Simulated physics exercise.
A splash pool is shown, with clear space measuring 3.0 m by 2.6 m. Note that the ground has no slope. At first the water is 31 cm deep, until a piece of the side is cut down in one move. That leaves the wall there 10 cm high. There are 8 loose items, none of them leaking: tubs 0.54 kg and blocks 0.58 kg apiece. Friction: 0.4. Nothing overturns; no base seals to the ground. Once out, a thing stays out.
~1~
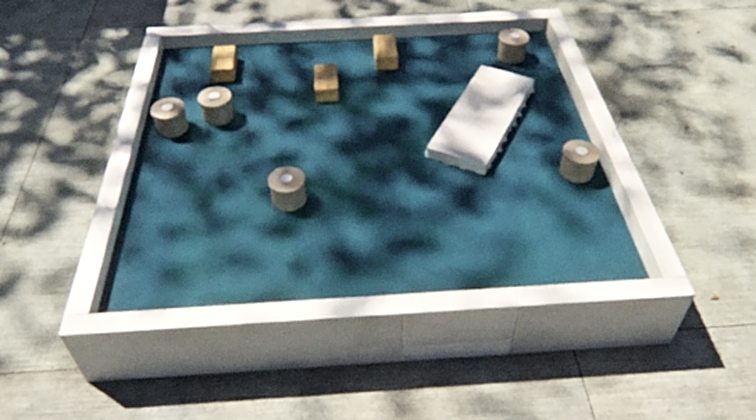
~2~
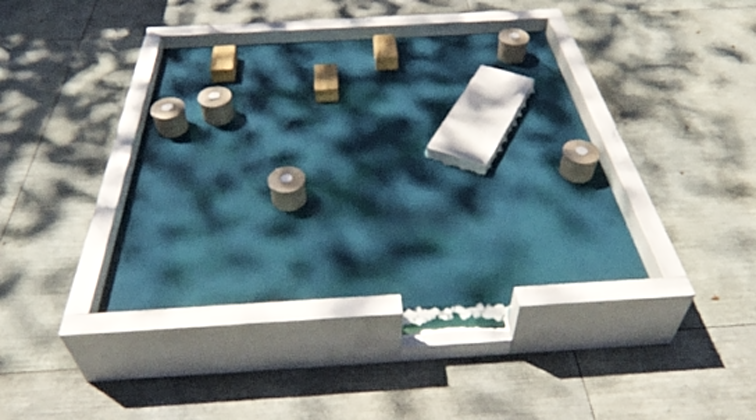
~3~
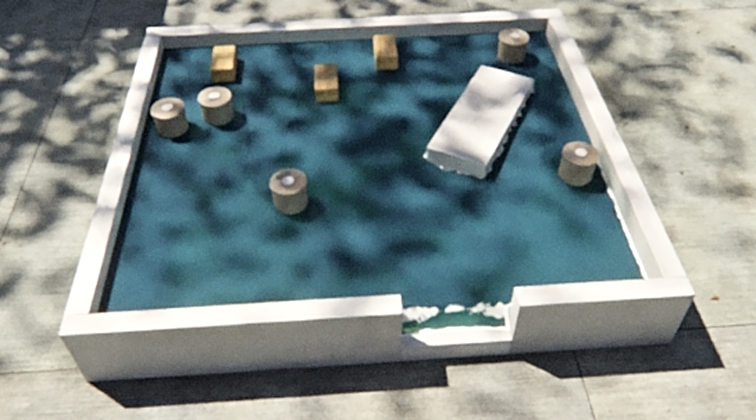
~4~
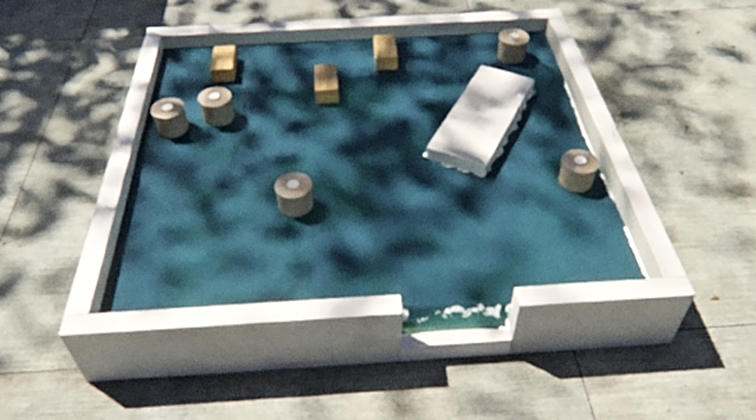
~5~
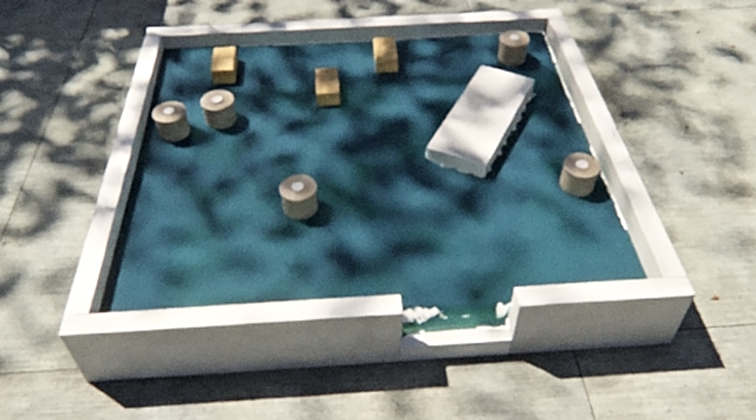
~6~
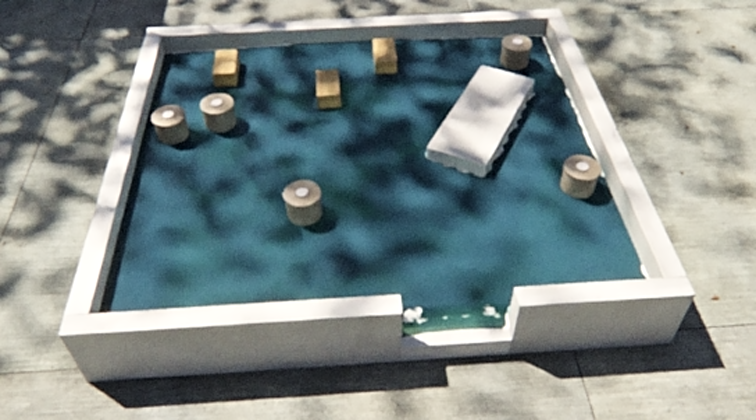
A gap opened in the front wall of a shallow pool of blue-green water, with white froth showing there, and then a few of the floating round tubs drifted slightly toward the front.
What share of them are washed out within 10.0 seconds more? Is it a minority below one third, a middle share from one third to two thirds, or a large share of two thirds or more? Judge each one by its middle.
Looks like it stays below a third.
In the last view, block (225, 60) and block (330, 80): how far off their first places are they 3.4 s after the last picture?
In that order: 5 cm, 10 cm.
Then, 0.8 s after the last picture 0 of 8 are out; 8 afloat.
Then, 3.4 s after the last picture 0 of 8 are out; 8 afloat.
Then, 6.0 s after the last picture 0 of 8 are out; 8 afloat.
Then, 10.0 s after the last picture 1 of 8 are out; 7 afloat.
